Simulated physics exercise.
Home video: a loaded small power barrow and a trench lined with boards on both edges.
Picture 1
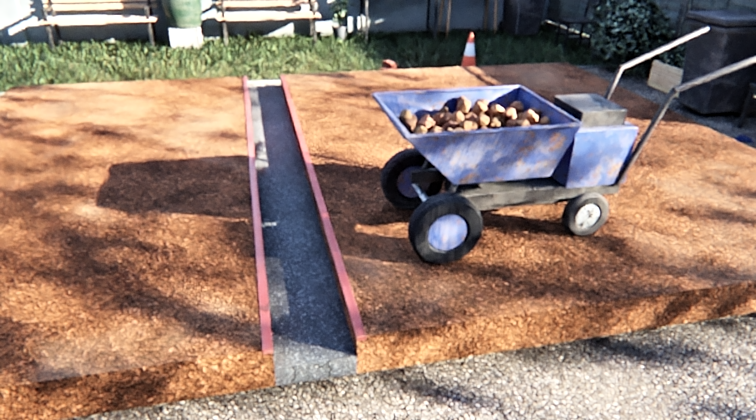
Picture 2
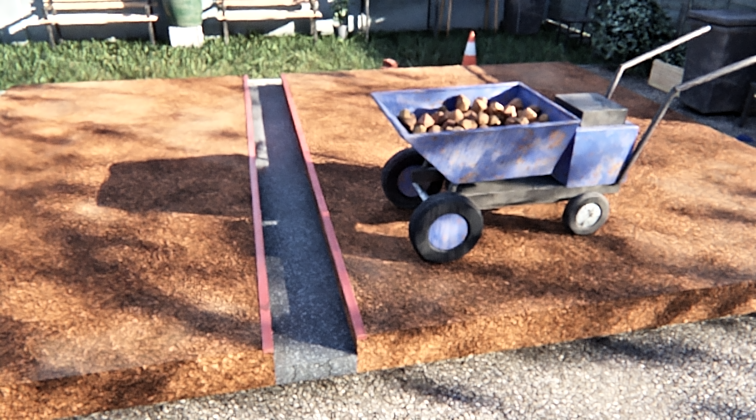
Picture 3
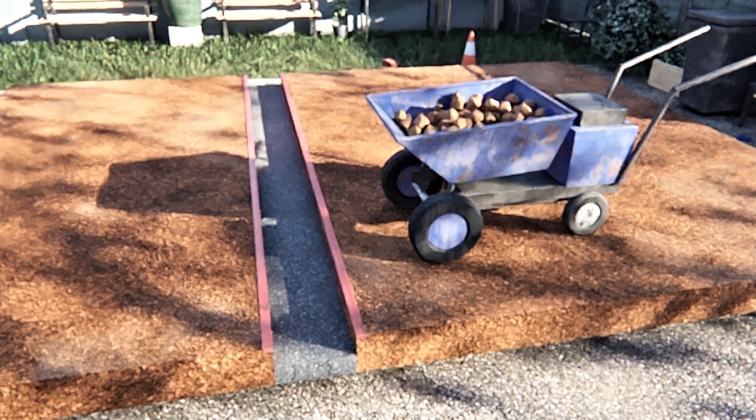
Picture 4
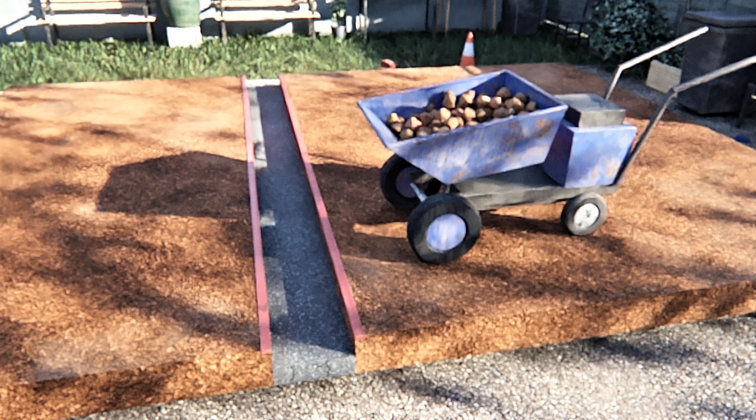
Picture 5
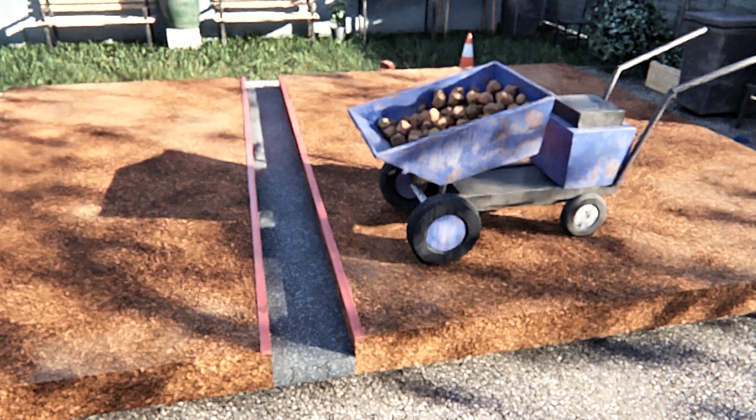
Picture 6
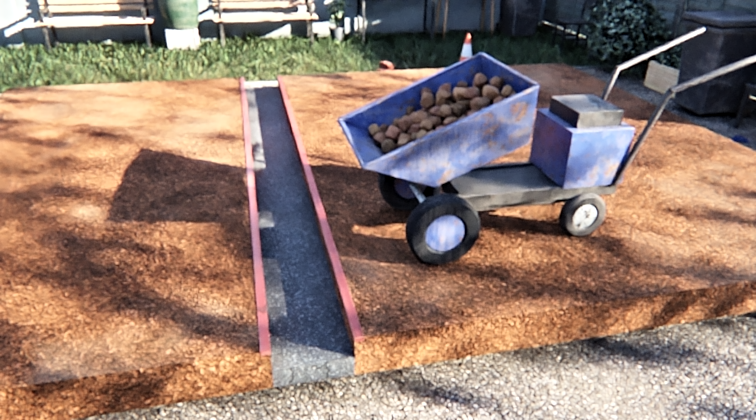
A small blue power barrow loaded with brown clods stood to the right of a board-edged trench, and its skip gradually tilted forward to the left while the wheels stayed put.
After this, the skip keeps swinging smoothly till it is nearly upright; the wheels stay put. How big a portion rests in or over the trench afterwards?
A majority of it.
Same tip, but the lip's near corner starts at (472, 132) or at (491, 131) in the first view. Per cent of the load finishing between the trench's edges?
First spot: About 40 percent; second spot: About 30 percent.
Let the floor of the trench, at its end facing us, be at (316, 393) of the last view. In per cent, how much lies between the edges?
Close to 100 per cent, I reckon.
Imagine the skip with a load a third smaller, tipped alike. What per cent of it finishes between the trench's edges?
About 90 %.
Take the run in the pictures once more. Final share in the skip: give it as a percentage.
Around 20 %.
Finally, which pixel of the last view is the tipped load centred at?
Somewhere close to (289, 254) in the last picture.
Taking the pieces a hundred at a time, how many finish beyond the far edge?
Call it some 10 percent of the pieces.
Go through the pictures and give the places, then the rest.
Lip of the skip at (406, 137), level; top of the load at (495, 125), clay clods; first edge of the trench at (350, 299); far edge at (264, 310), the trench over half as wide as the skip, and shallow for its width, in the first frame.
Lip of the skip at (404, 137), tipped barely; top of the load at (494, 123), in the second frame.
Lip of the skip at (397, 140), tipped barely; top of the load at (489, 120), in the third frame.
Lip of the skip at (387, 147), tipped a little; top of the load at (500, 115), in the fourth frame.
Lip of the skip at (376, 156), tipped clearly; top of the load at (489, 112), in the fifth frame.
Lip of the skip at (364, 167), tipped clearly; top of the load at (489, 100); first edge of the trench at (348, 300); far edge at (262, 311), in the sixth frame.
Soon, skip tipped steeply; all in the skip.
A while on, skip tipped right over; about two thirds in the skip; about a third in or heaped over the trench; a stray few falling.
Towards the end, skip tipped right over; about a quarter in the skip; about two thirds in or heaped over the trench; a small part beyond it.
Finally, skip tipped right over; about a quarter in the skip; about two thirds in or heaped over the trench; a small part beyond it.
